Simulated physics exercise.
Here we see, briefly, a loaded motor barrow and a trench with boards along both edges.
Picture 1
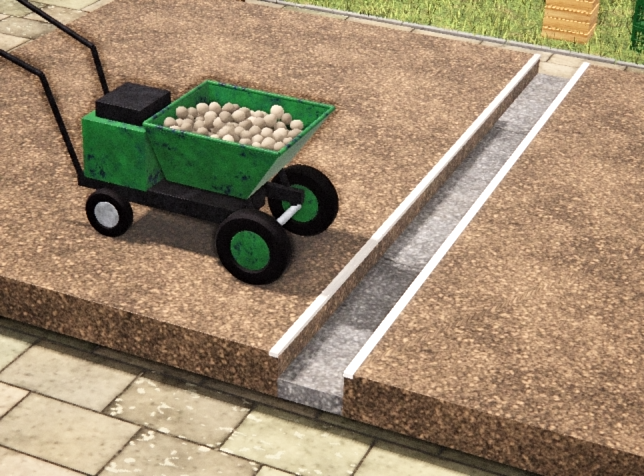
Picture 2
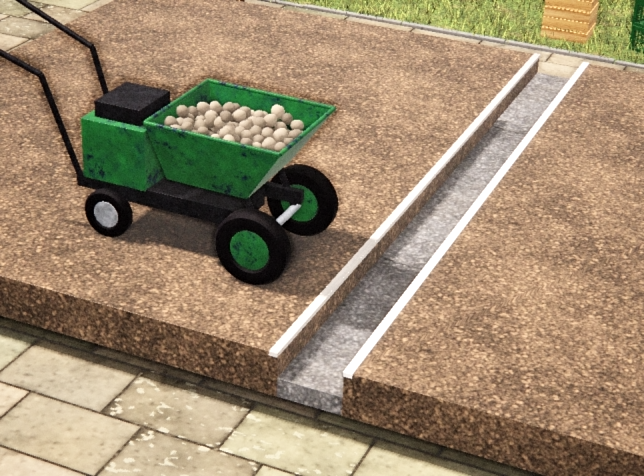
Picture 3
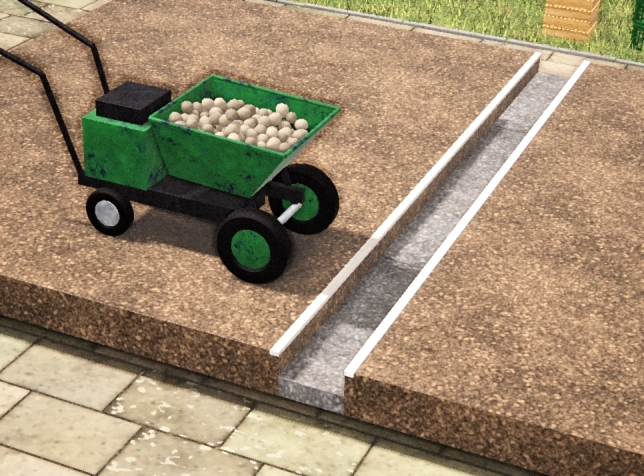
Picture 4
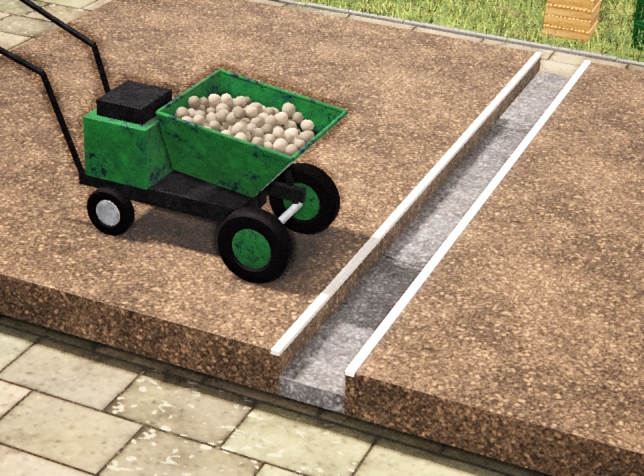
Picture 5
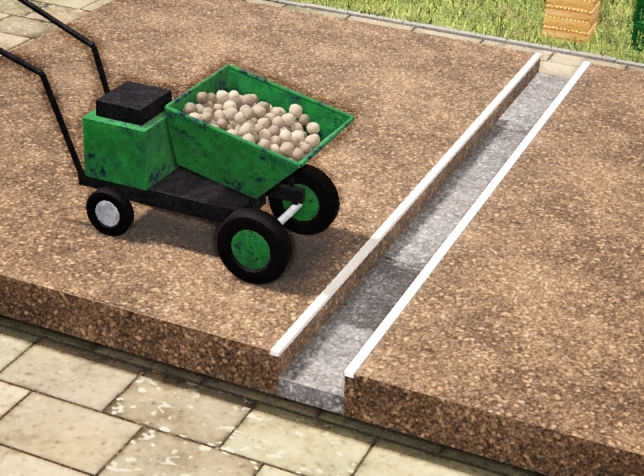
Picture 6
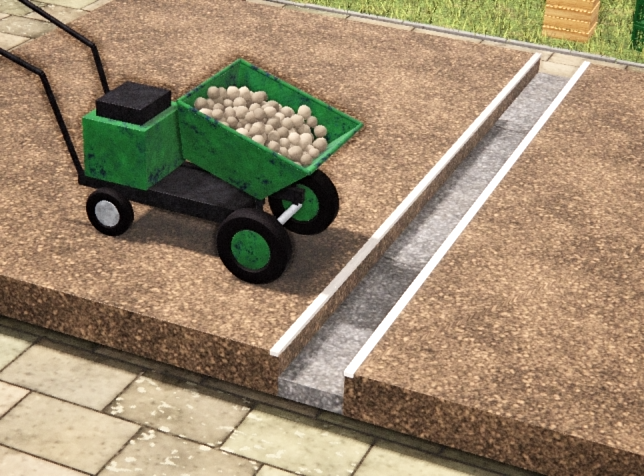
On a patch of brown ground beside a shallow, board-edged trench, a green motor barrow stood still while its skip, loaded with pale pebbles, slowly tilted toward the trench on the right.
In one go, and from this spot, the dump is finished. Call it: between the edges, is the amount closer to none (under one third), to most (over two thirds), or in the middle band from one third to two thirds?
In the middle band.
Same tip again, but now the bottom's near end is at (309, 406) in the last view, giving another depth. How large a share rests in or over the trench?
Estimated share: Approx. 60 %.
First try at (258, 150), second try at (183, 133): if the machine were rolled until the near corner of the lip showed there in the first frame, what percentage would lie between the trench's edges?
Roughly 80 per cent, and 30 per cent.
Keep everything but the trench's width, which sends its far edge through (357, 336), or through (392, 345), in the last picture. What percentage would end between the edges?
20 and 80 percent.
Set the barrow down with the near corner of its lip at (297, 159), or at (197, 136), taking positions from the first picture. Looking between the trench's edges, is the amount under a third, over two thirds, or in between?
At the first place under a third, at the second in the middle band.
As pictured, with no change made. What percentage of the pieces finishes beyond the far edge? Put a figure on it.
Around 40 per cent.
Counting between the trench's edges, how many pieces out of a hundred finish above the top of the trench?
The answer is close to 25 per cent.
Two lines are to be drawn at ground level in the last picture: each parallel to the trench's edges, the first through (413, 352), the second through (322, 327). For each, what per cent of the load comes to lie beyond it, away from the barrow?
Close to 20 and 90 per cent respectively.
Soon, skip tipped steeply; all in the skip.
A while on, skip tipped right over; most in the skip; a small part in or heaped over the trench; a small part beyond it; a stray few falling.
Towards the end, skip tipped right over; about a quarter in the skip; about half in or heaped over the trench; about a third beyond it.
Finally, skip tipped right over; a small part in the skip; about half in or heaped over the trench; about a third beyond it.
